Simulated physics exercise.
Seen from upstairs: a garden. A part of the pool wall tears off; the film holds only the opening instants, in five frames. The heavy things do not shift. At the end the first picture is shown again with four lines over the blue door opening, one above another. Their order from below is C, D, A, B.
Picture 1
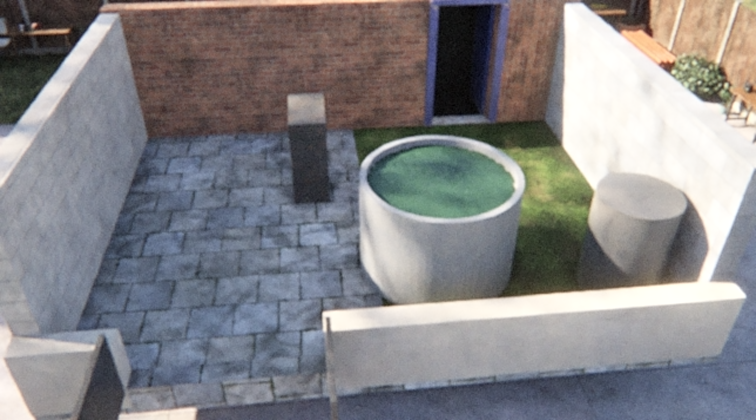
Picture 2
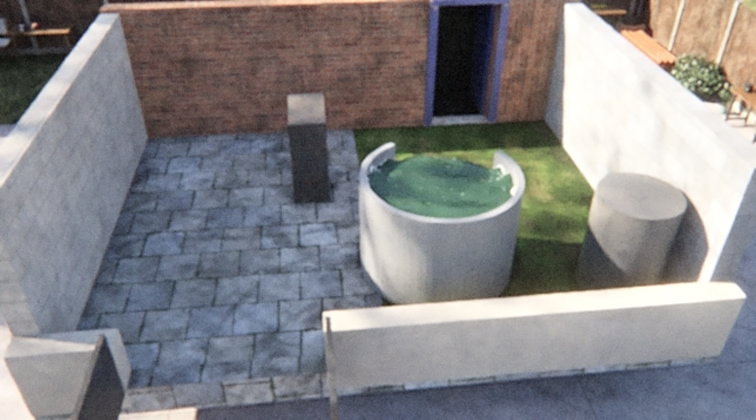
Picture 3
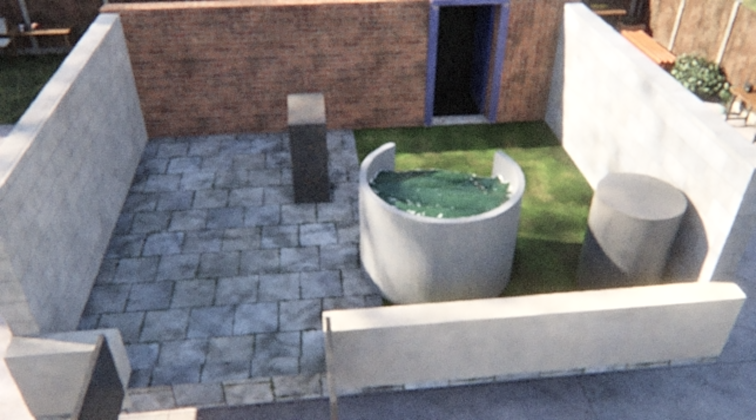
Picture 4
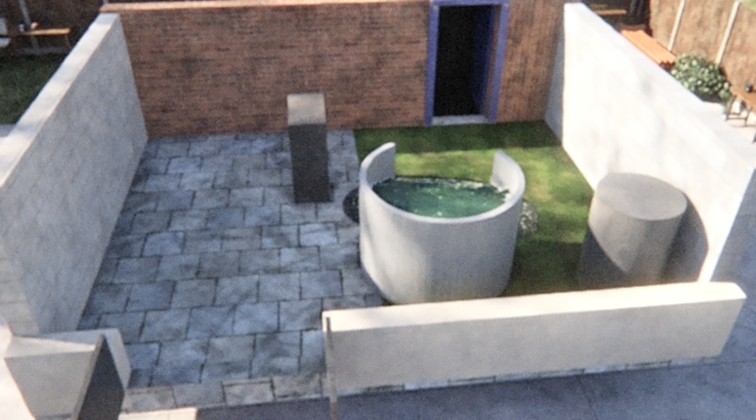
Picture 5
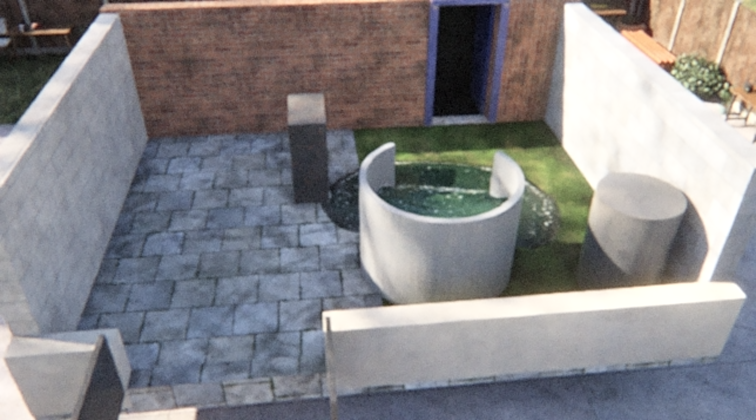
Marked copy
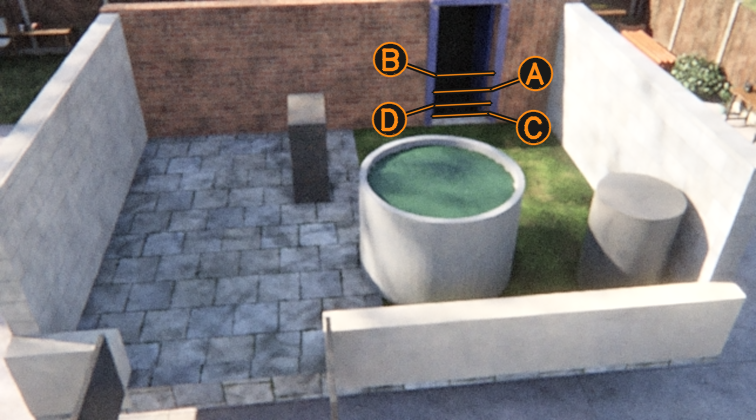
Green water in a round concrete pool sat still until the far side of the wall opened, then its level dropped as water poured out behind and spread over the grass and paving.
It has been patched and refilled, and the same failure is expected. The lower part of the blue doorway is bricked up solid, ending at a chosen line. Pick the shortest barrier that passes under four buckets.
The answer is height D.
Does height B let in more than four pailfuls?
No, not at all.
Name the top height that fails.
Height C.
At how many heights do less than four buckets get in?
Three.
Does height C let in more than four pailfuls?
Yes, that goes wrong.
On the marked copy, A at (463, 90); B at (464, 74); C at (461, 114); D at (461, 104); from the bottom up C, D, A, B.
With A, nothing gets over.
With B, nothing gets over.
With C, about 12 bucketfuls get in.
With D, a bucket or two gets in.
